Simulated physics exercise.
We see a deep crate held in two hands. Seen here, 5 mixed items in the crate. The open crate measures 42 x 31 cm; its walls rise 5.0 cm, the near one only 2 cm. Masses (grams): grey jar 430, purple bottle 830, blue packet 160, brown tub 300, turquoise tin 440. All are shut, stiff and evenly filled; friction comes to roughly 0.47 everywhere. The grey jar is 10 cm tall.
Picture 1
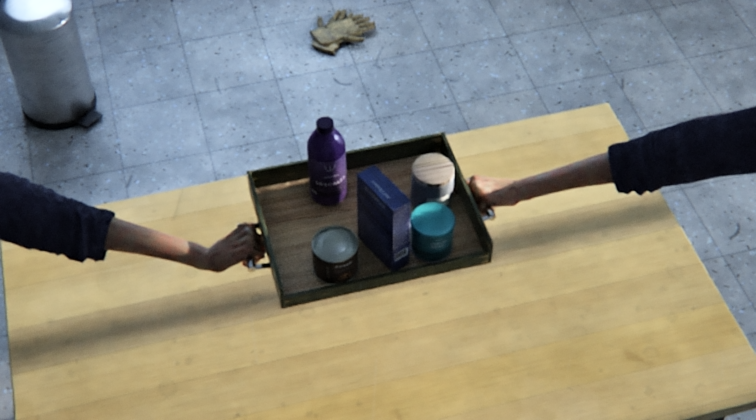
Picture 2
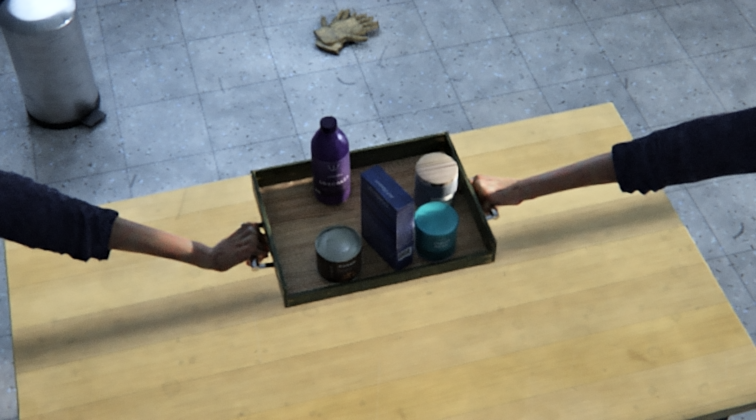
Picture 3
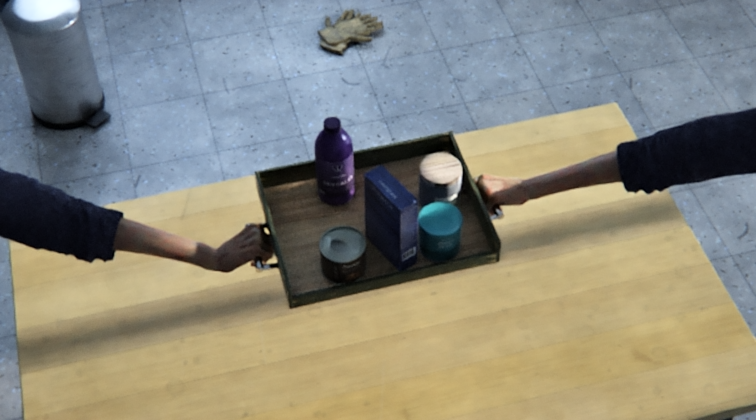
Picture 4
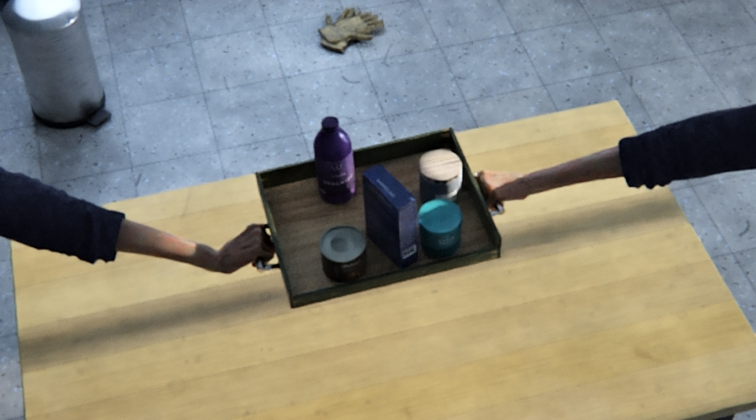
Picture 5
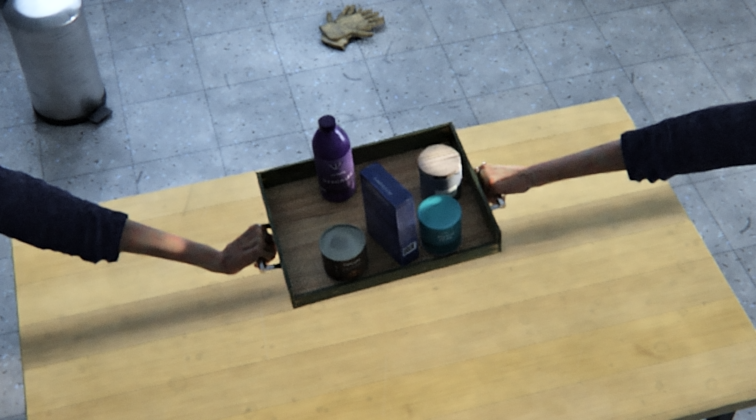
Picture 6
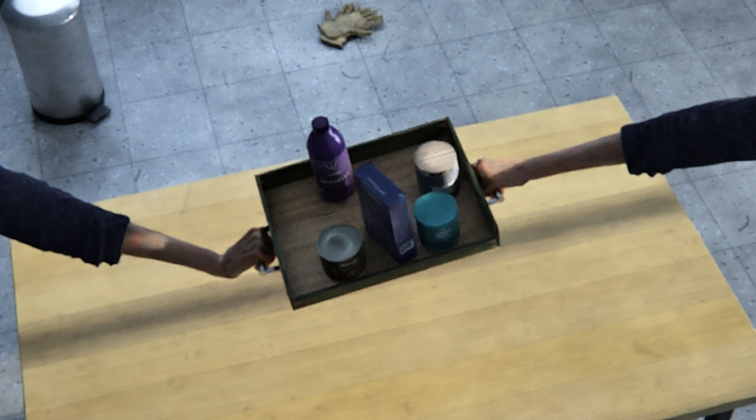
Open crate of containers shifting slightly right above a wooden table, then tilting gently left side down as two hands grip it.
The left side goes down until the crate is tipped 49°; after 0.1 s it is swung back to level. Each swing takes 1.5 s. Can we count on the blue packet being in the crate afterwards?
The blue packet comes out of the crate.
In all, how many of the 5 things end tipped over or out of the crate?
That comes to 2.
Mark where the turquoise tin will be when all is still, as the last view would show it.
Around (353, 247).
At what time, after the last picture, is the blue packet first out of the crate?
At about 0.7 s.
Then, 0.60 s on from there, tip 39°, left side down; blue packet 68° off its base near (328, 266); purple bottle 28° off its base; brown tub moved 5 cm.
Then, 0.90 s on from there, tip 48°, left side down; purple bottle and blue packet now out of the crate; grey jar moved 32 cm; turquoise tin moved 18 cm.
Then, 1.30 s on from there, tip 48°, left side down; grey jar moved 31 cm; turquoise tin moved 18 cm; brown tub moved 7 cm.
Then, 2.10 s on from there, tip 15°, left side down; grey jar moved 31 cm; turquoise tin moved 18 cm; brown tub moved 7 cm.
In the end, out of the crate, purple bottle and blue packet; not toppled but over 5 cm from the start, grey jar, brown tub and turquoise tin.
